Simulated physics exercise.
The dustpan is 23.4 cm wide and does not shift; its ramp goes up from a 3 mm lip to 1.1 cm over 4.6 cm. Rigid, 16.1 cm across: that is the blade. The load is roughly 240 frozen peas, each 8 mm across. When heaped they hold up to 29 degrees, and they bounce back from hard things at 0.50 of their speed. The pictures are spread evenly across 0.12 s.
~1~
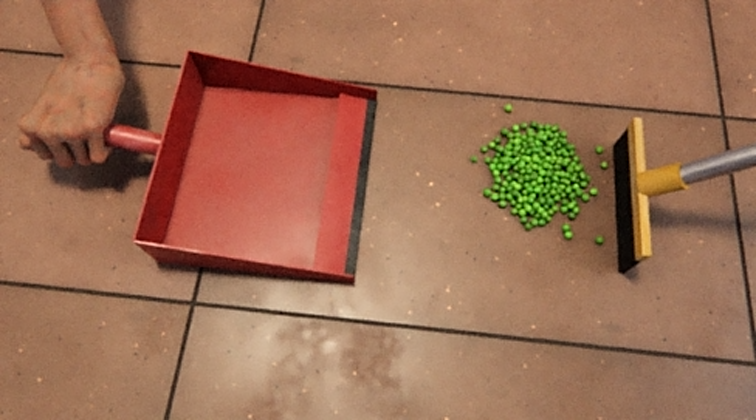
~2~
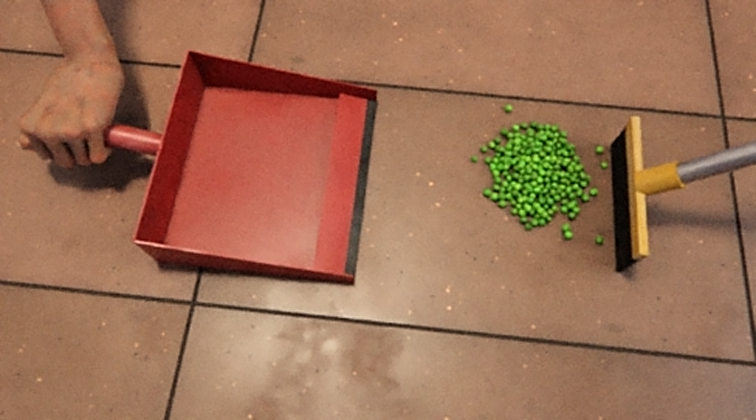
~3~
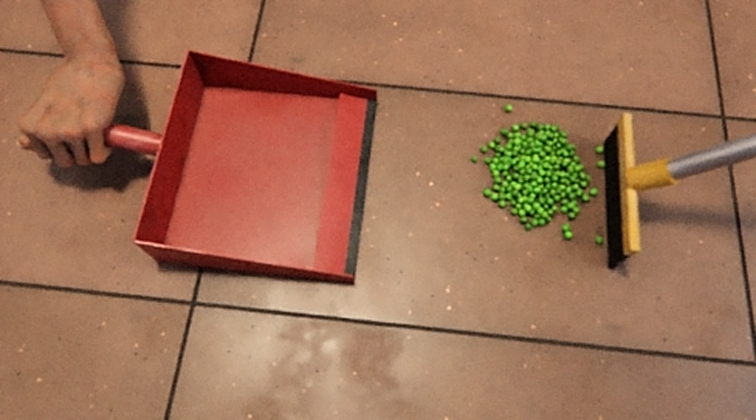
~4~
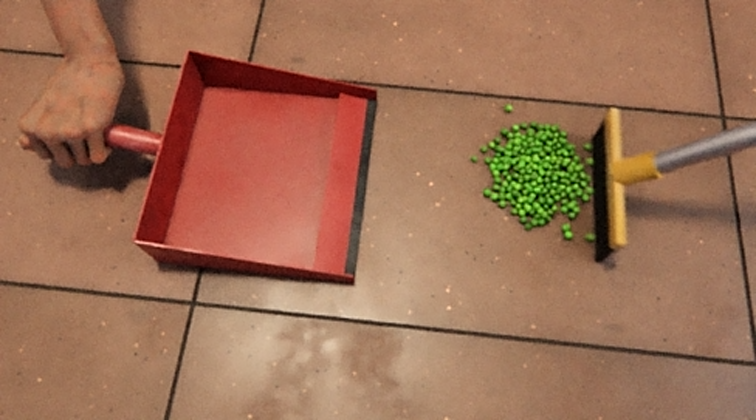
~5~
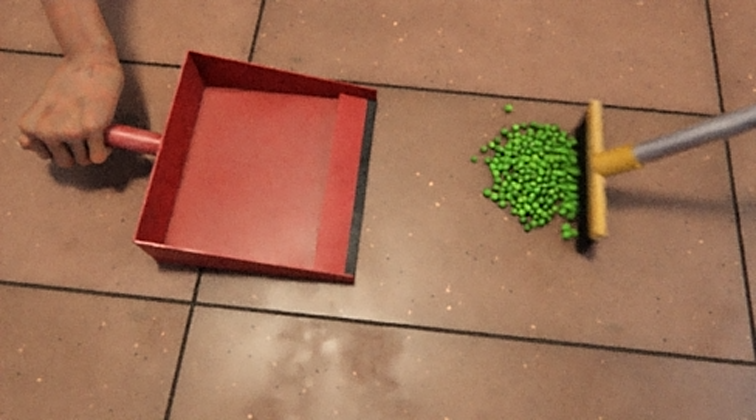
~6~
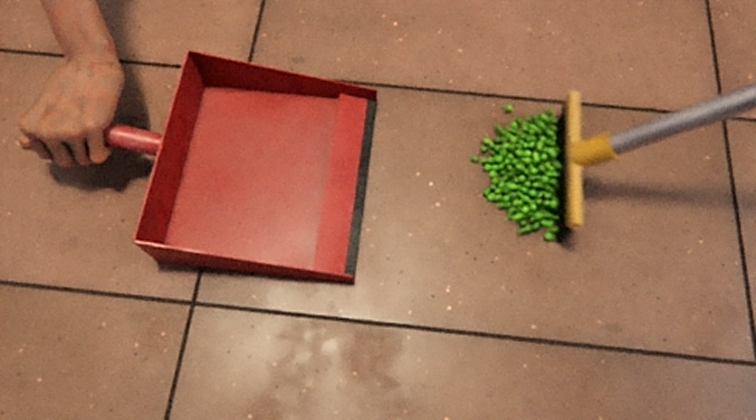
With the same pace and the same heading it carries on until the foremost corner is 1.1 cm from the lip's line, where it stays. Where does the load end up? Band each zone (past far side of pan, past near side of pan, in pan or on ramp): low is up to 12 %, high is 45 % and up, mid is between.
Far side mid, near side low, pan mid.
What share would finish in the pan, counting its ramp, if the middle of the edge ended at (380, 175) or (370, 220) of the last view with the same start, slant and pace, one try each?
About 55 and 45 per cent.
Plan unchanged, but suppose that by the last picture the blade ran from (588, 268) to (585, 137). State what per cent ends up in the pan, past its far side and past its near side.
Pan 25, far 10, near 5.
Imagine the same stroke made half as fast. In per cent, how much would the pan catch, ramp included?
Then about 30 per cent.
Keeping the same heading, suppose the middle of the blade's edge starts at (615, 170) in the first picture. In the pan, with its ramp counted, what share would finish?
I'd estimate about 15 per cent.
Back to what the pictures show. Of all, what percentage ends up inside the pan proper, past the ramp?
Around 30 percent.
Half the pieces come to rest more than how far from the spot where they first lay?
The figure is about 30 cm.
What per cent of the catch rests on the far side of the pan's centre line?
Close to 90 %.
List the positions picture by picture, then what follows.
In the first frame, blade from (642, 256) to (634, 126), moved 0.0 cm, 0 of the pieces shifted so far; middle of the pieces at (540, 169); pan at (257, 175).
In the second frame, blade from (639, 254) to (631, 125), moved 0.3 cm, 0 of the pieces shifted so far; middle of the pieces at (540, 169).
In the third frame, blade from (630, 250) to (623, 122), moved 1.2 cm, 0 of the pieces shifted so far; middle of the pieces at (540, 169).
In the fourth frame, blade from (617, 244) to (611, 117), moved 2.7 cm, 4 of the pieces shifted so far; middle of the pieces at (540, 169).
In the fifth frame, blade from (596, 235) to (593, 109), moved 4.9 cm, 43 of the pieces shifted so far; middle of the pieces at (539, 168).
In the sixth frame, blade from (574, 224) to (572, 100), moved 7.4 cm, 227 of the pieces shifted so far; middle of the pieces at (527, 171); pan at (257, 175).
Then, 0.11 s after the last picture, middle of the blade 11 cm from the lip; 0 % over the lip, far side 15 %, near side 0 %.
Then, 0.19 s after the last picture, middle of the blade 3 cm from the lip; 5 % over the lip, far side 30 %, near side 0 %.
Then, 0.40 s after the last picture, middle of the blade 1 cm from the lip; 45 % over the lip, far side 30 %, near side 5 %.
In the end, far side 30 %, near side 5 %, pan 40 %, in front of the lip or behind the blade 30 %.
